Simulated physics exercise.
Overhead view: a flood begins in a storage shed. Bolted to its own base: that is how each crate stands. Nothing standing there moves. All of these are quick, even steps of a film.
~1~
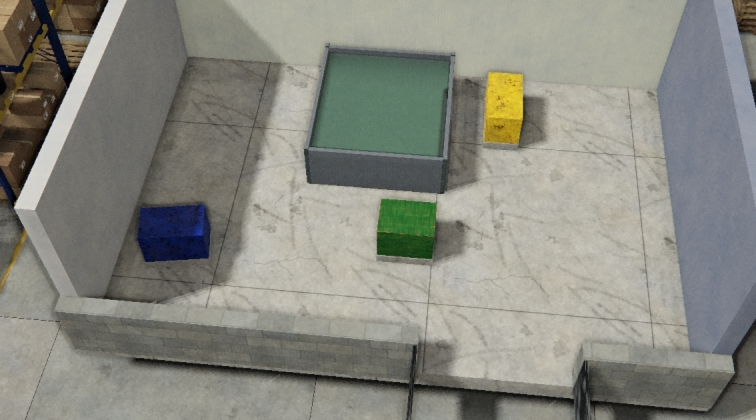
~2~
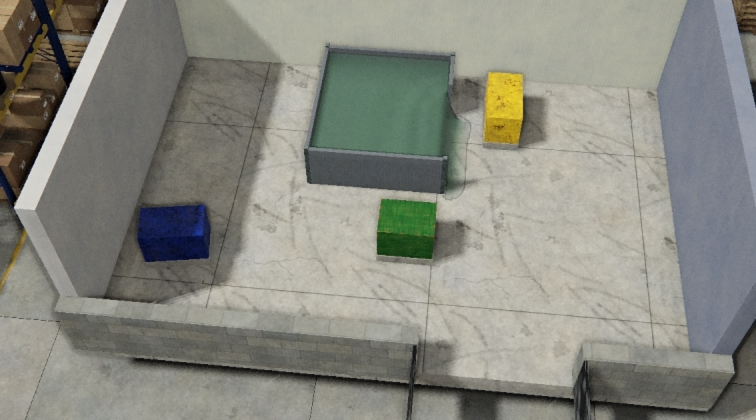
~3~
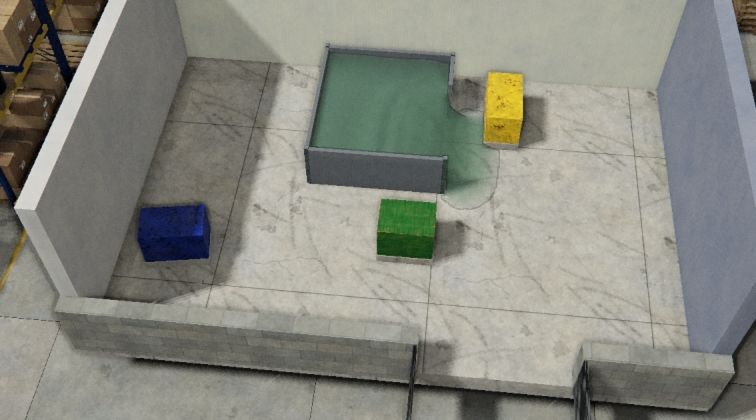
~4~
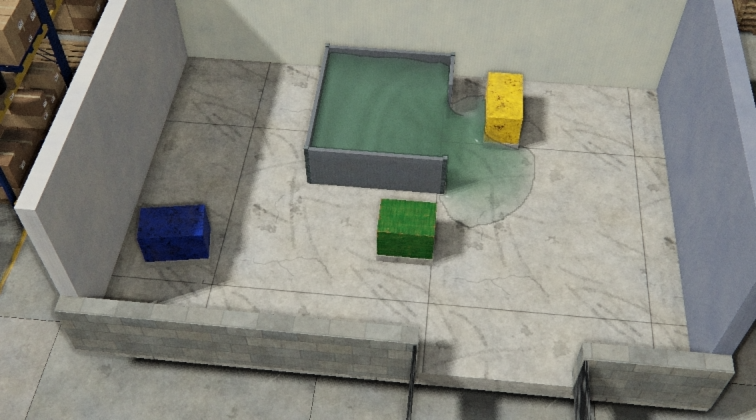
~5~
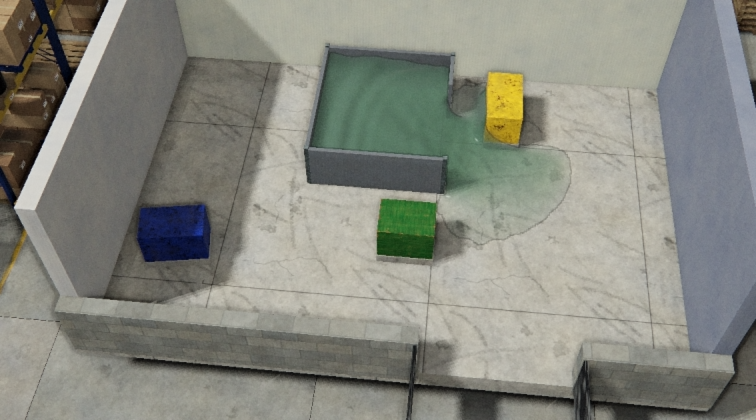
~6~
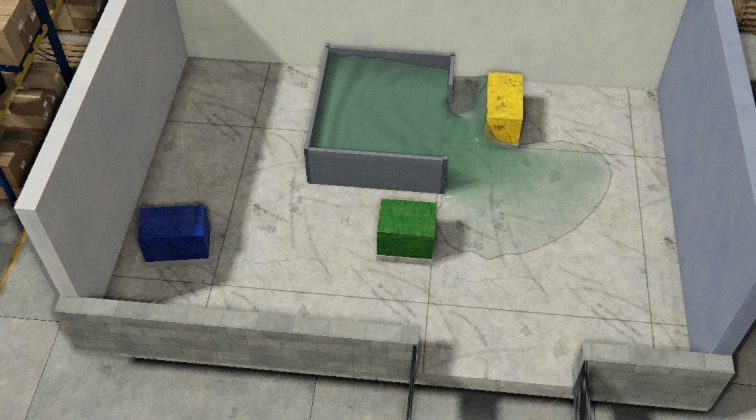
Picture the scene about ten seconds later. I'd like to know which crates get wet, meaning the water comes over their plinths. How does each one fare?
The green crate does not get wet. The blue crate does not get wet. The yellow crate does get wet.
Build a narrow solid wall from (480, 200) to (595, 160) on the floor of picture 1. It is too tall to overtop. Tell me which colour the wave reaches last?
I'd go with the blue-painted one.
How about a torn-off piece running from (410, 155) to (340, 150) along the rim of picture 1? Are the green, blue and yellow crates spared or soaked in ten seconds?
Result: Green crate is swamped; blue crate is swamped; yellow crate is not reached.
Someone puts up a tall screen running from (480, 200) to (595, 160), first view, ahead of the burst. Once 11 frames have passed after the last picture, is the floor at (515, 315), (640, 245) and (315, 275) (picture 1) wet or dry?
As listed: Awash, clear, free of water.
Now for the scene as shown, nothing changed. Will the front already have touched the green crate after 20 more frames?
The green one is wet by then.
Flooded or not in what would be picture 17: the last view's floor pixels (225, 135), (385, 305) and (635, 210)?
Going through them in order, I'd say clear, clear and drenched.
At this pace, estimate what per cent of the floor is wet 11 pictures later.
My best guess is some 45 %.
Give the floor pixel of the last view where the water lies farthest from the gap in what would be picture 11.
Look around (669, 264).
A moment on, water covers 30 % of the floor; the green crate water round its plinth, the blue crate not reached, the yellow crate water round its plinth.
Next, water covers 45 % of the floor; the green crate water round its plinth, the blue crate not reached, the yellow crate water round its plinth.
Then, water covers 50 % of the floor; the green crate water round its plinth, the blue crate not reached, the yellow crate water round its plinth.
Later, water covers 80 % of the floor; the green crate water round its plinth, the blue crate water round its plinth, the yellow crate water round its plinth.
In the end, water covers 95 % of the floor; the green crate stayed above the water, the blue crate stayed above the water, the yellow crate was topped.
